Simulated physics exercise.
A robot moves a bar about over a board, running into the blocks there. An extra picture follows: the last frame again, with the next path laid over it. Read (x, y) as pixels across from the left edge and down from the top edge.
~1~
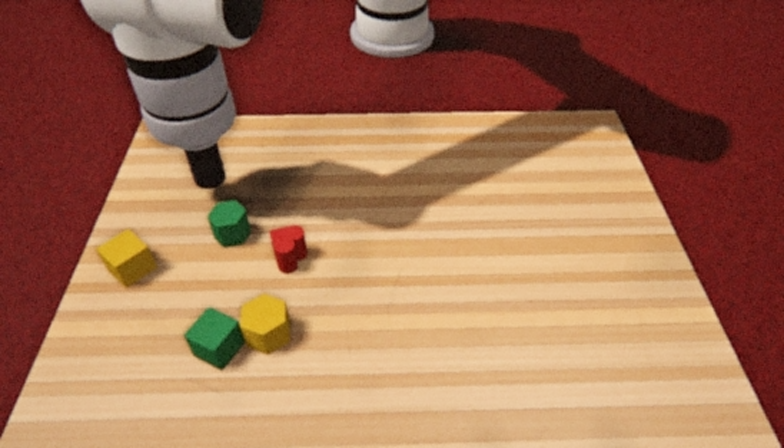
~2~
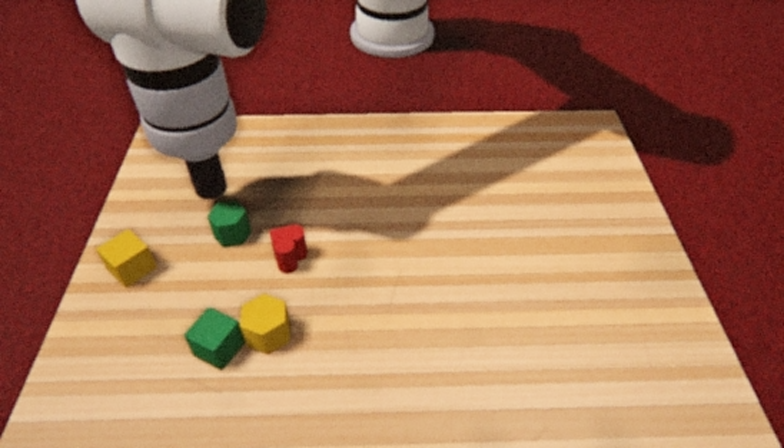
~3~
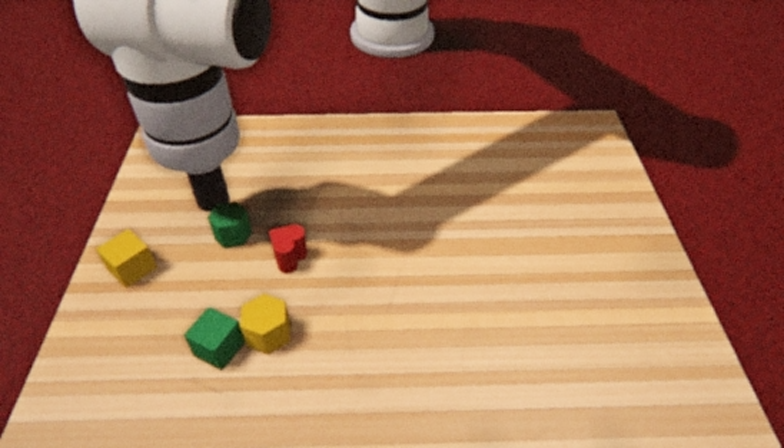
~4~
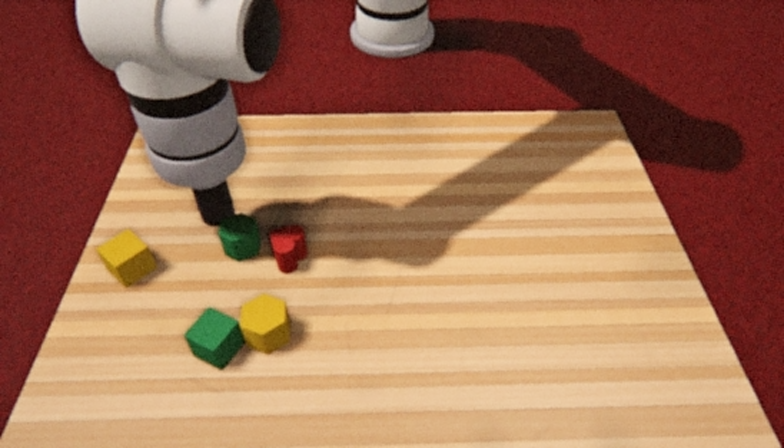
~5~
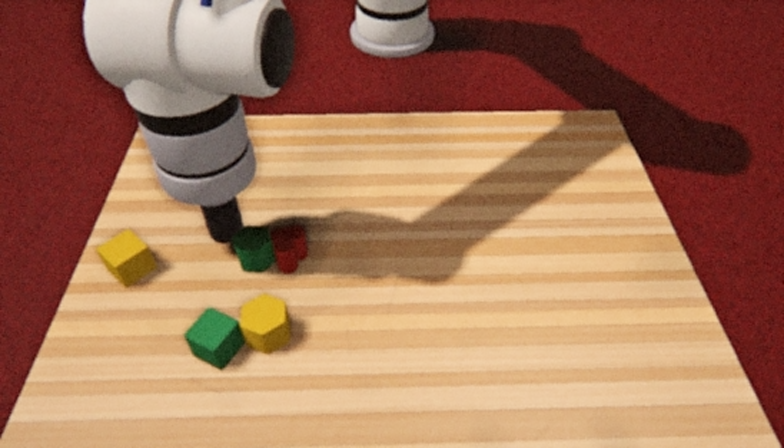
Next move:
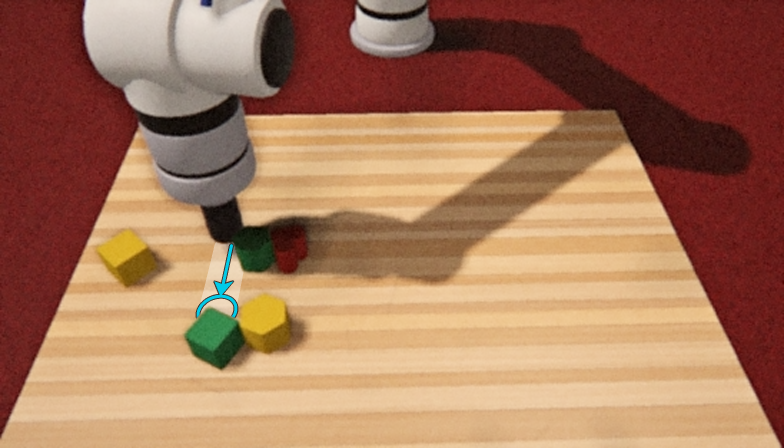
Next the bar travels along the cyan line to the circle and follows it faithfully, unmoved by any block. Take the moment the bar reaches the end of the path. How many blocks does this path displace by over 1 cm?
Total moved: One.
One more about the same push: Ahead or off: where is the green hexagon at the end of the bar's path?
Beside or behind it.
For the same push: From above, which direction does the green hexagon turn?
That block twists counter-clockwise.
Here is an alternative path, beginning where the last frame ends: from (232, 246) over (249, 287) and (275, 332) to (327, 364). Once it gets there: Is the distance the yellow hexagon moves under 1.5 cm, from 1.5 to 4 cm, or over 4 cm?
If I had to pick, the yellow hexagon travels beyond 4 cm here.
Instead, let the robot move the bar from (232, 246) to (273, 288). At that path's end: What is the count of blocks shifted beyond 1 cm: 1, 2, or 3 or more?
Blocks displaced: 2.
The drawn path runs from (232, 246) to (217, 311).
The first path, step by step. Halfway along, bar at (220, 265); green hexagon at (256, 250), turned 45° anticlockwise.
At the end, bar at (212, 298); green square block not moved; green hexagon at (256, 250), turned 45° anticlockwise.
